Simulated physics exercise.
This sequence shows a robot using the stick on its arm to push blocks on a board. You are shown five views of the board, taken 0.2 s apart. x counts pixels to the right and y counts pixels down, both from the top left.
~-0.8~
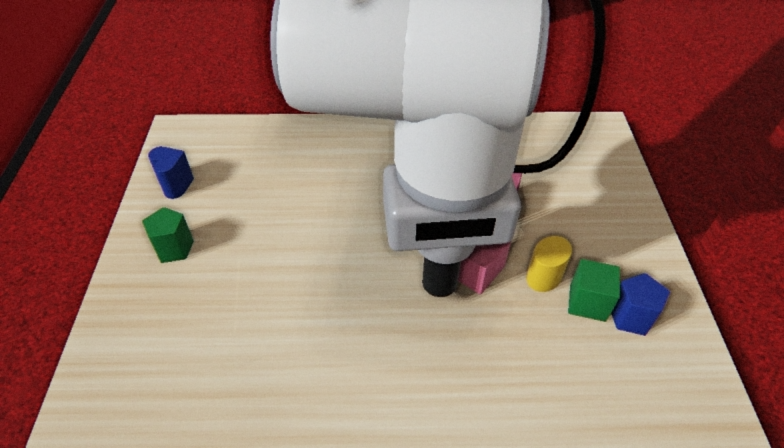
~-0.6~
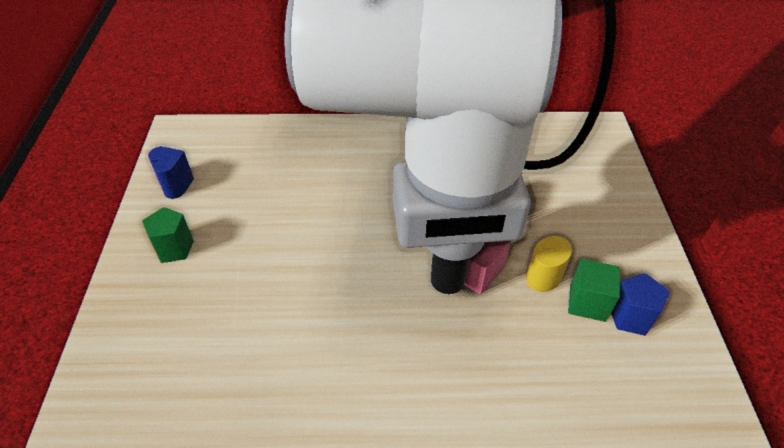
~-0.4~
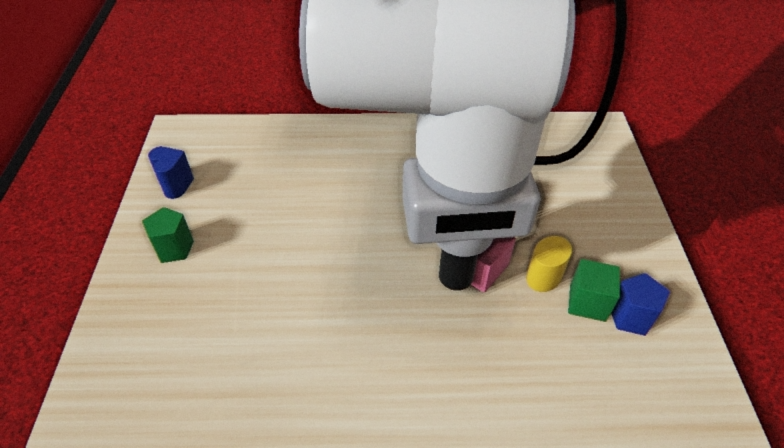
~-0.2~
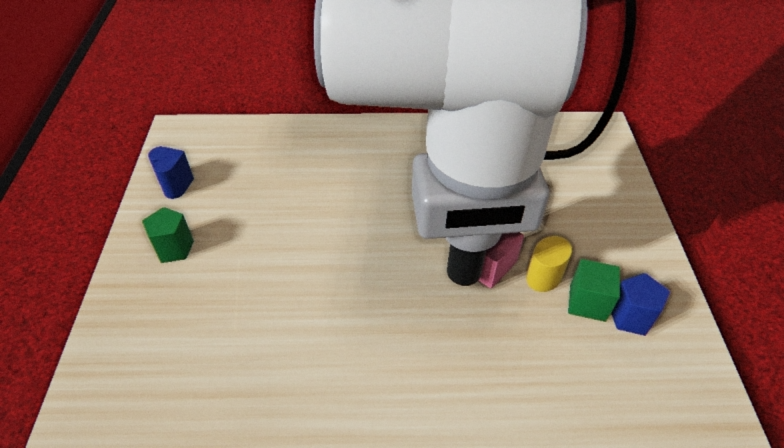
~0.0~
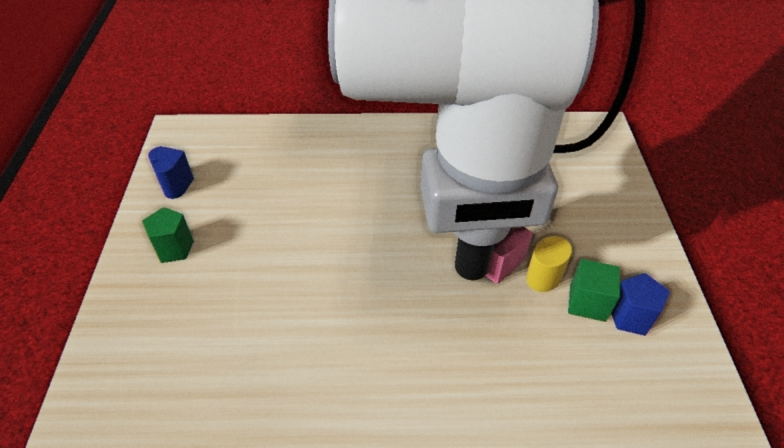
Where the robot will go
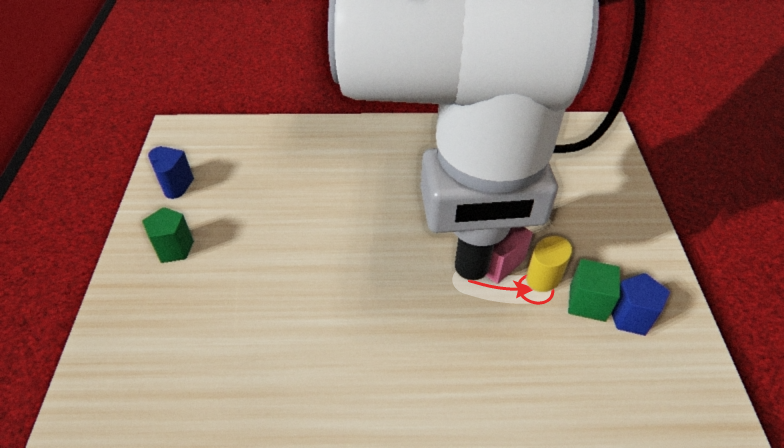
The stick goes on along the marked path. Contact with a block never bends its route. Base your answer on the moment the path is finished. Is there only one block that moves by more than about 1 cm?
No
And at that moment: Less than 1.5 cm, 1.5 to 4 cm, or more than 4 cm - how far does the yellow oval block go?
It will fall in the middle band, 1.5 to 4 cm.
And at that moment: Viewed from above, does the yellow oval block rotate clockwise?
It seems not.
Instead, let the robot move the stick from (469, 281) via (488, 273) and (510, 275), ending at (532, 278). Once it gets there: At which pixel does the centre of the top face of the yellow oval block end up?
Located at (576, 249).
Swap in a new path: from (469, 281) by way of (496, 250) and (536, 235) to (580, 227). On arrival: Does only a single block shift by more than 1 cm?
I'd say yes.
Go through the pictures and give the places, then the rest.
In the first picture, lower end of the stick at (440, 283), tops of blocks, pink oblong block at (487, 246), yellow oval block at (553, 250), green square at (600, 277).
In the second picture, stick at (448, 281), blocks as before.
In the third picture, stick at (456, 277), pink oblong block at (491, 244).
In the fourth picture, stick at (464, 272), pink oblong block at (499, 241).
In the fifth picture, stick at (472, 267), pink oblong block at (507, 237), yellow oval block at (553, 250), green square at (600, 277).
The drawn path runs from (469, 281) over (491, 286) and (513, 289) to (536, 289).
The first path, step by step. Halfway along, stick at (506, 275); pink oblong block at (523, 233), turned 25° anticlockwise.
At the end, stick at (540, 276); pink oblong block at (528, 230), turned 40° anticlockwise; yellow oval block at (571, 245), turned 20° anticlockwise; green square not moved.
